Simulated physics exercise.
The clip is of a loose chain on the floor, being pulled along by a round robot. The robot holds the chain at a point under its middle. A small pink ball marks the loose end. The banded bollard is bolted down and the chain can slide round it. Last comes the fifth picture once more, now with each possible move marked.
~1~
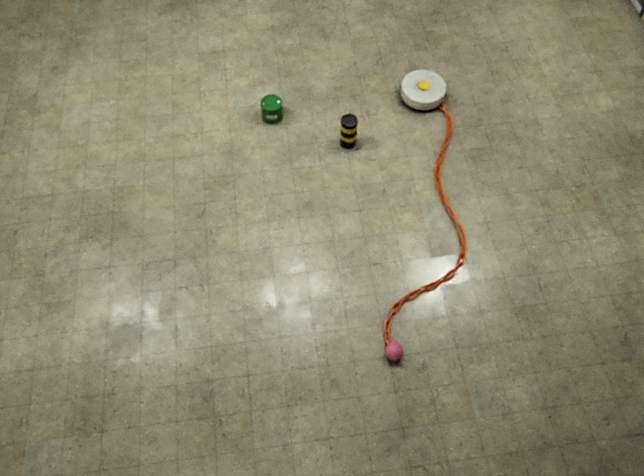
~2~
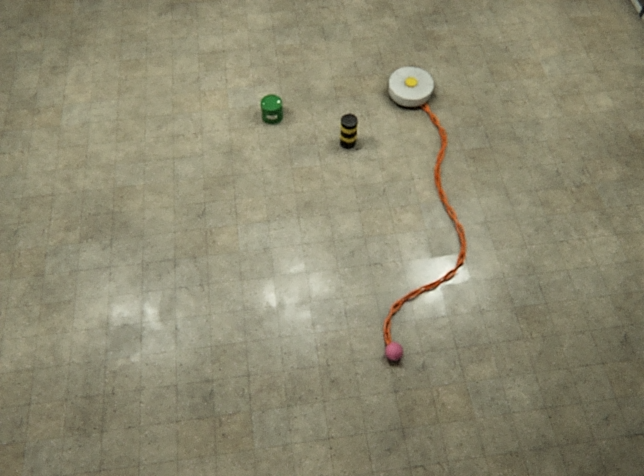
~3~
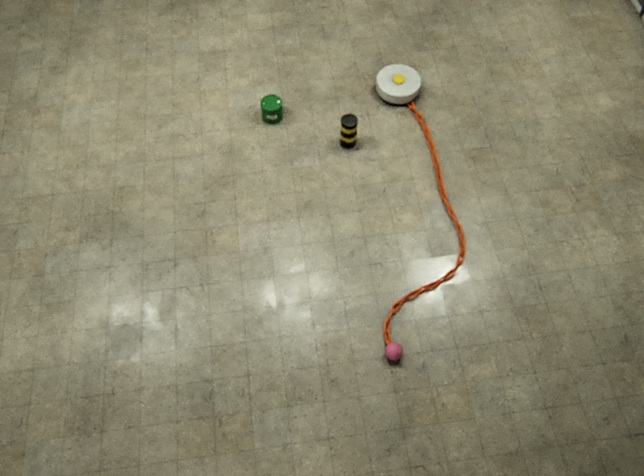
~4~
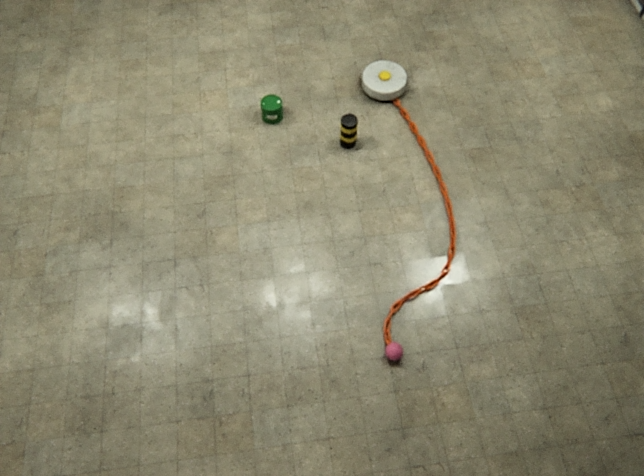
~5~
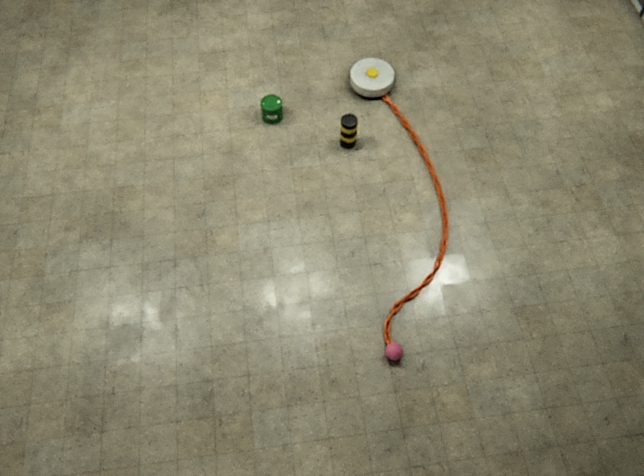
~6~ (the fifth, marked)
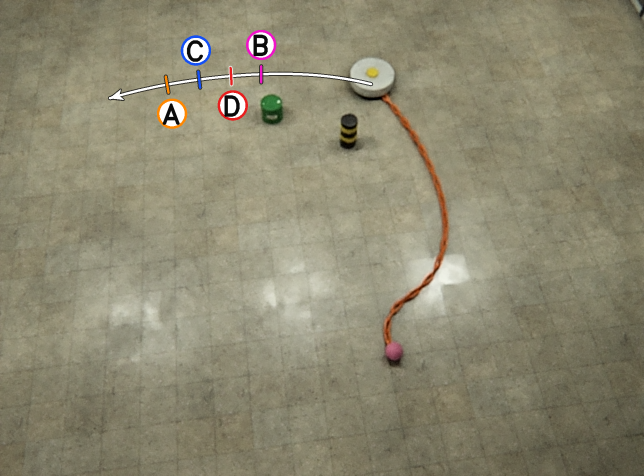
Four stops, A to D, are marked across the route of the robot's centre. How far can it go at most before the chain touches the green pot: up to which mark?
Up to mark C.
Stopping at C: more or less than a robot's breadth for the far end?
By then, more.
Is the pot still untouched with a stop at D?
Yes.
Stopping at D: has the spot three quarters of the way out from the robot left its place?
By then, yes.
On the marked copy, A at (167, 85); B at (261, 74); C at (199, 80); D at (231, 76); the route from (371, 84) via (238, 76) to (110, 98).
Taking C. A third of the way, robot (312, 69), middle of the chain (404, 183), free end (393, 336).
Two thirds of the way, robot (250, 69), middle of the chain (367, 158), free end (402, 305).
When it is over, robot (198, 74), middle of the chain (344, 131), free end (400, 261); only the bollard has been touched, if anything.
As for the rest, A brings the chain against the pot; B is safe but short; D is safe but short.
